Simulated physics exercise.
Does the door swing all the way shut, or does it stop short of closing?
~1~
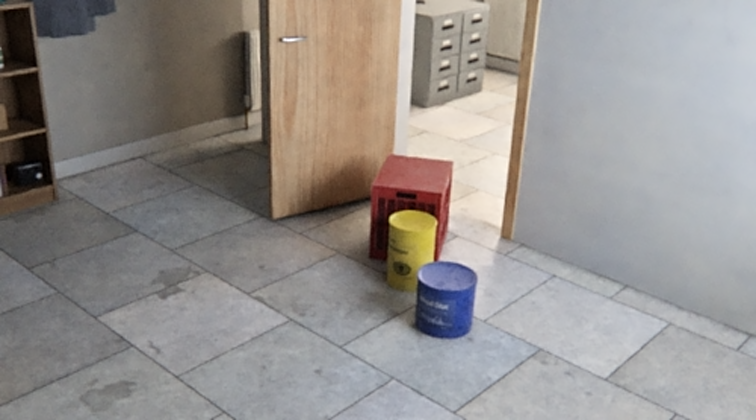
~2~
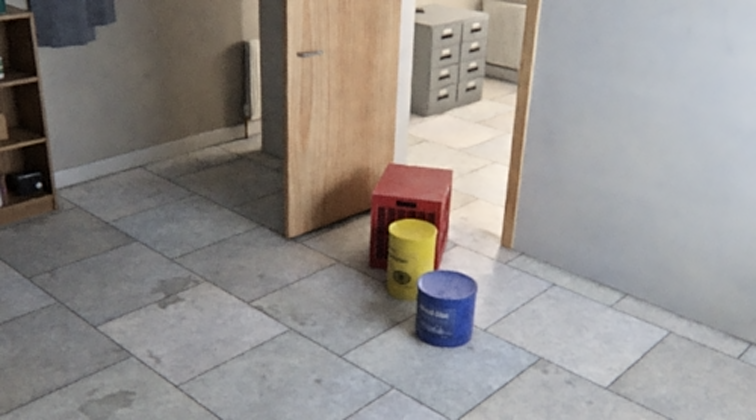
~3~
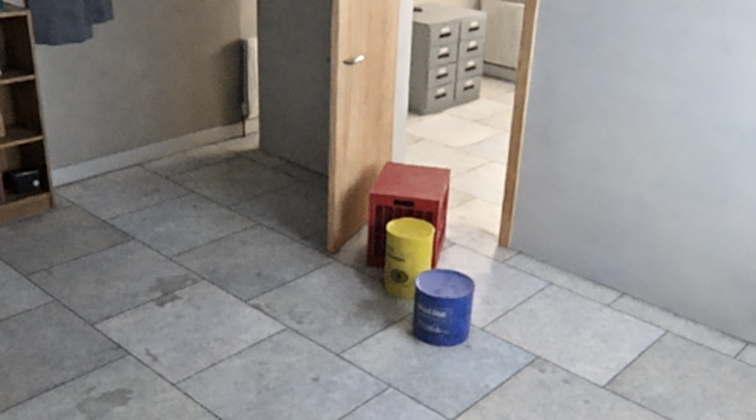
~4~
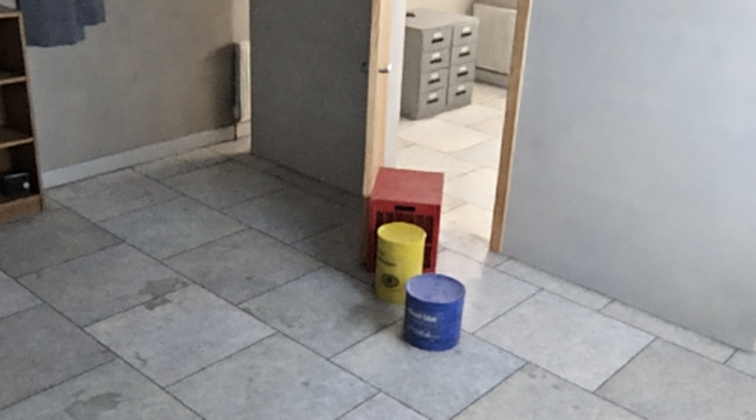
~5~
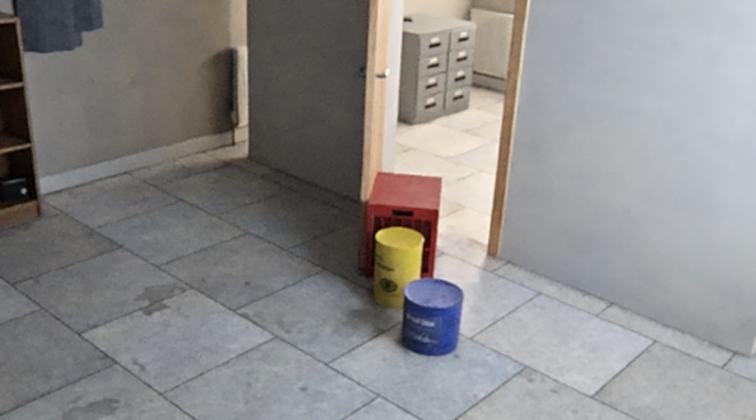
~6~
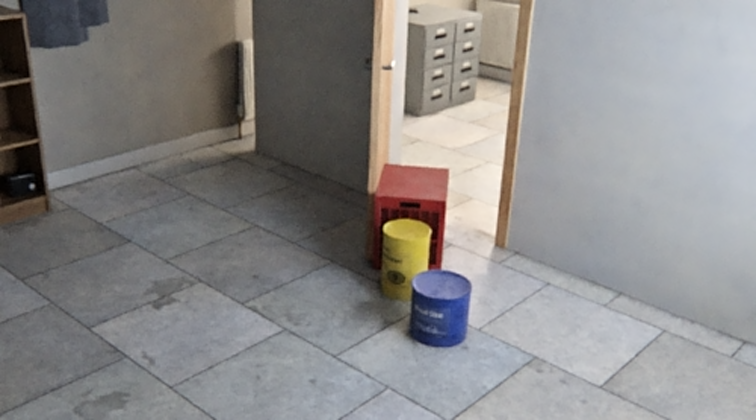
It stops short of closing. The door comes to rest beside the red crate, and the doorway is still open at the end.
